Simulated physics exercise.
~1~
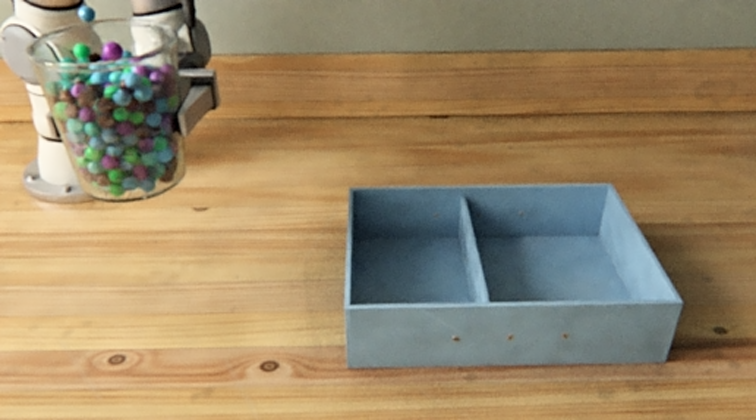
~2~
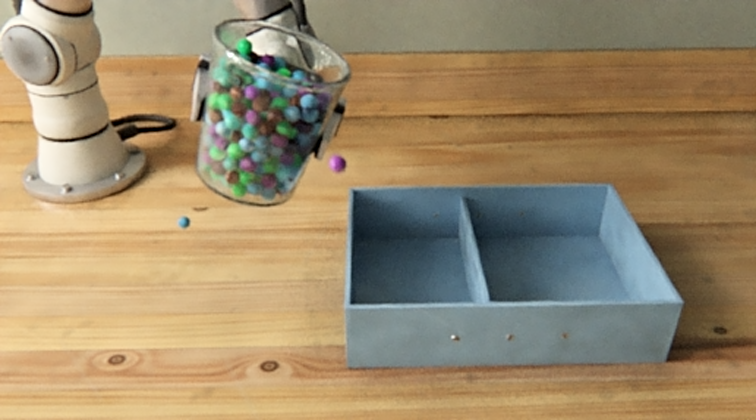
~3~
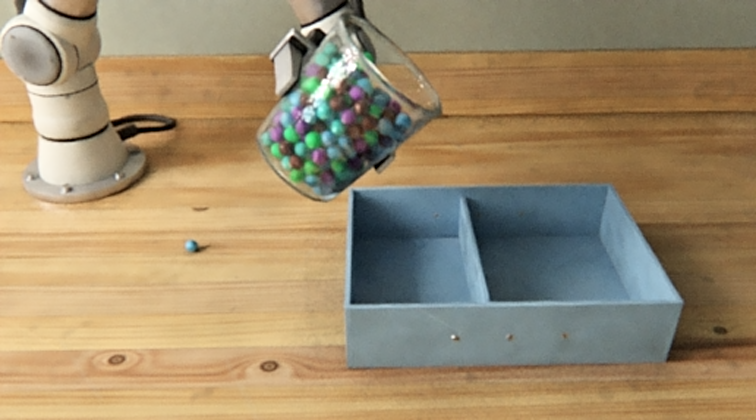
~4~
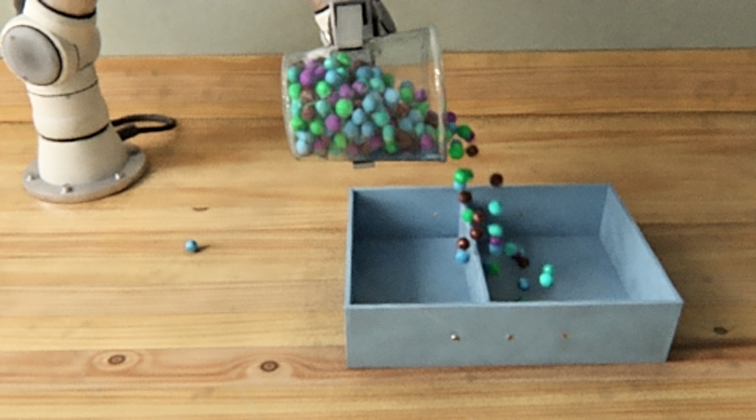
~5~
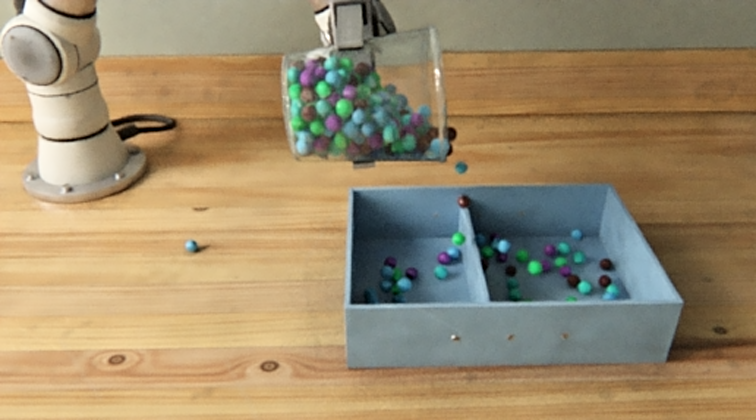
The clip shows a robot arm carrying a clear beaker of colourful round sweets rightward, dropping a couple, then tipping it over a divided blue-grey box. Some sweets spill into both parts, more in the right one, while most stay in the beaker held on its side.
